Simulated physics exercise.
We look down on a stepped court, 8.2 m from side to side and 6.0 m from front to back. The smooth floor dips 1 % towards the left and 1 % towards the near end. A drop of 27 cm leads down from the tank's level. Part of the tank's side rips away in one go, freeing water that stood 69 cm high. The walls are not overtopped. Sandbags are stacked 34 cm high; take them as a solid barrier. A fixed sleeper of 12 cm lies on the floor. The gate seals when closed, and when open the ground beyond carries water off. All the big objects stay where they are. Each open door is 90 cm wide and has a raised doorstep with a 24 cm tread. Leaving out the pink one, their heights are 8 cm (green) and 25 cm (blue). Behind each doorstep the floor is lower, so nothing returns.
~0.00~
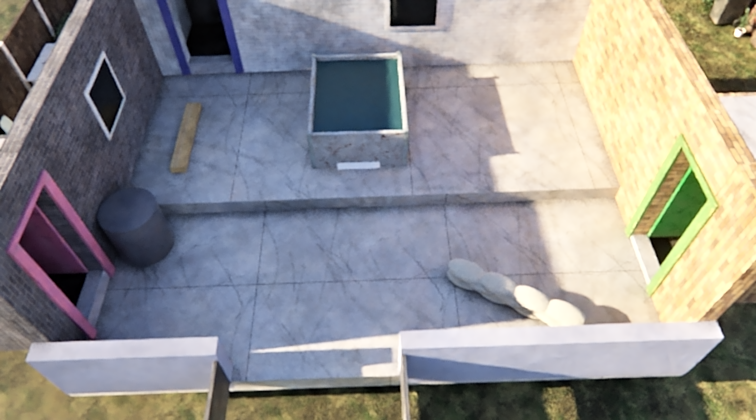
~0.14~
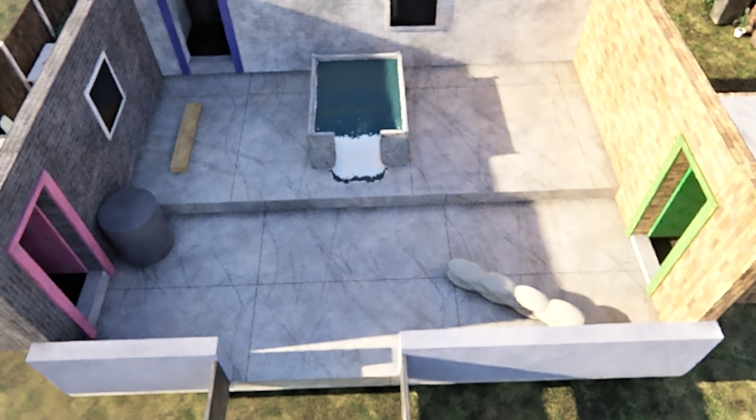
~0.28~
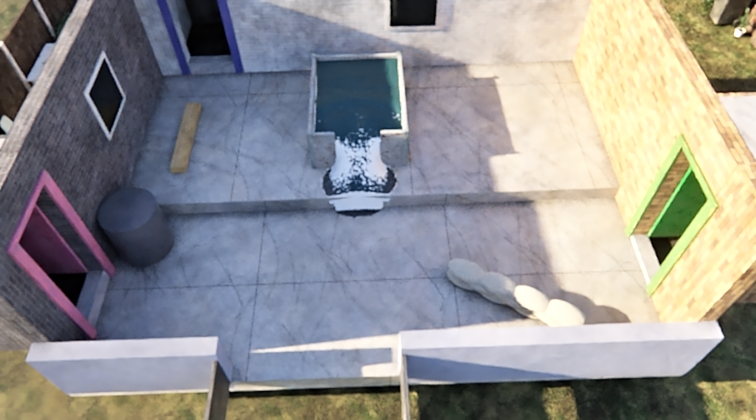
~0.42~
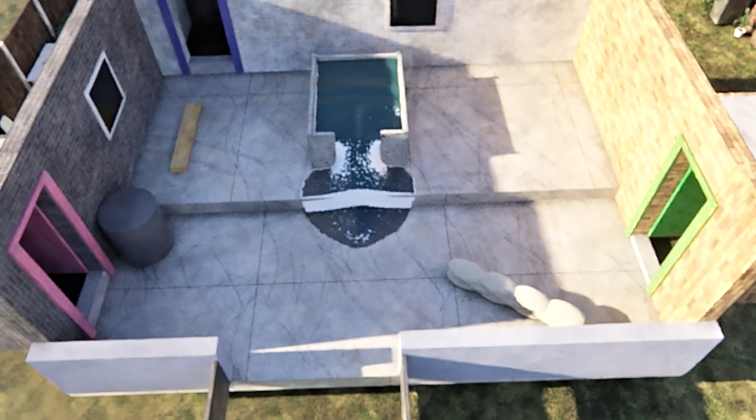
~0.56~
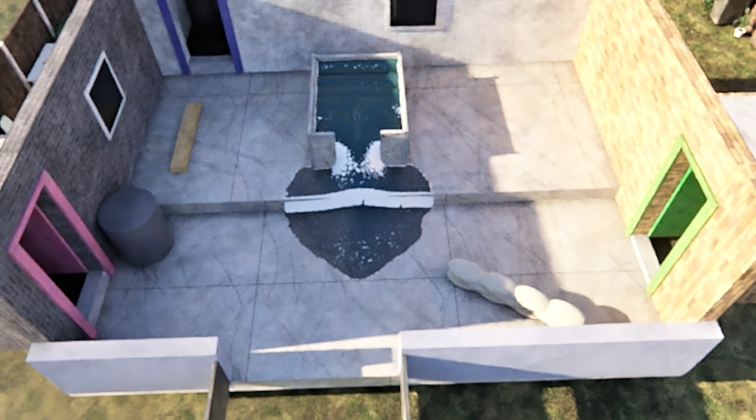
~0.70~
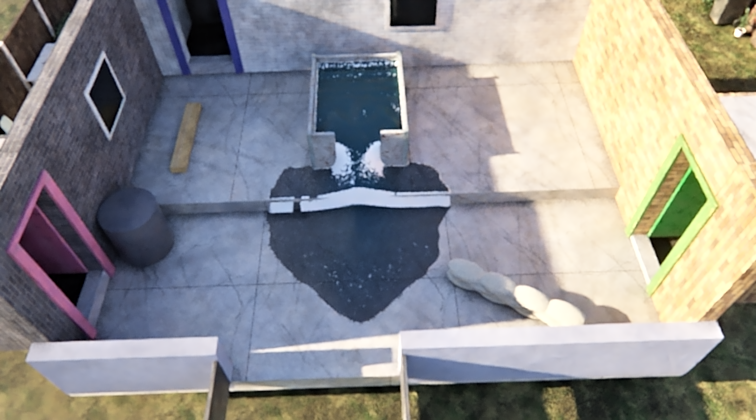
Walled court with coloured doorways, water bursting from the front of a raised tank, pouring over a step and spreading across the lower floor.
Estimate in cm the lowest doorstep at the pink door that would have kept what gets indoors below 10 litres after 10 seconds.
About 6 cm.
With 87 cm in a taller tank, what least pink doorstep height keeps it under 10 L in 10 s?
Some 8.0 cm.
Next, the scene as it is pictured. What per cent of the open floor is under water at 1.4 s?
Near 25 per cent is wet.
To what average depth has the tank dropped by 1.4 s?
Some 47 cm.
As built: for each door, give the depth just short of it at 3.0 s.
In cm: Green 0, blue 0, pink 4.
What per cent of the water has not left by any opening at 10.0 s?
About 54 per cent.
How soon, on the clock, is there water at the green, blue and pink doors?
Arrival: Green 3.6 s, blue not in the 10 s, pink 2.8 s.
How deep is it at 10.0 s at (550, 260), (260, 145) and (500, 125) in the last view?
About 4, 0 and 0 cm.
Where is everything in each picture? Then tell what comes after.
In the first frame, still water, 69 cm deep, in the tank at (357, 95); the pink door at (73, 268) is dry.
In the second frame, water pours out at (359, 152) and has run 0.3 m, to (346, 180); about 10 cm deep outside, 69 cm at the back.
In the third frame, the front is at (351, 212), 0.8 m from the gap at (359, 154); 0.7 m2 of floor is wet, 69 cm left at the back.
In the fourth frame, the front is at (351, 242), 1.4 m from the gap at (359, 154); 1.8 m2 of floor is wet, 69 cm left at the back.
In the fifth frame, the front is at (359, 274), 2.0 m from the gap at (359, 154); 3.1 m2 of floor is wet, 65 cm left at the back.
In the sixth frame, the gap is at (359, 154), the front 2.7 m out at (355, 313); the back of the tank holds 57 cm; the pink door at (73, 268), 4.6 m from the gap, is still 2.8 m from the nearest water.
After 1.4 s water covers 25 % of the floor, deepest (36 cm) near (353, 172); it has not reached the pink door.
After 3.0 s water covers 35 % of the floor, deepest (24 cm) near (353, 172); 4 cm at the pink door, 0 litres in over its 24 cm doorstep.
After 10.0 s water covers 45 % of the floor, deepest (8 cm) near (84, 370); 6 cm at the pink door, 0 litres in over its 24 cm doorstep.
At the pink door as built, the water arrived by 2.8 s and peaked near 9 cm at 6.0 s.
With a doorstep of 5 cm, 17 litres would have come in within the 10 s; with 6.5 cm, 6 litres. So under 10 litres takes about 6 cm.
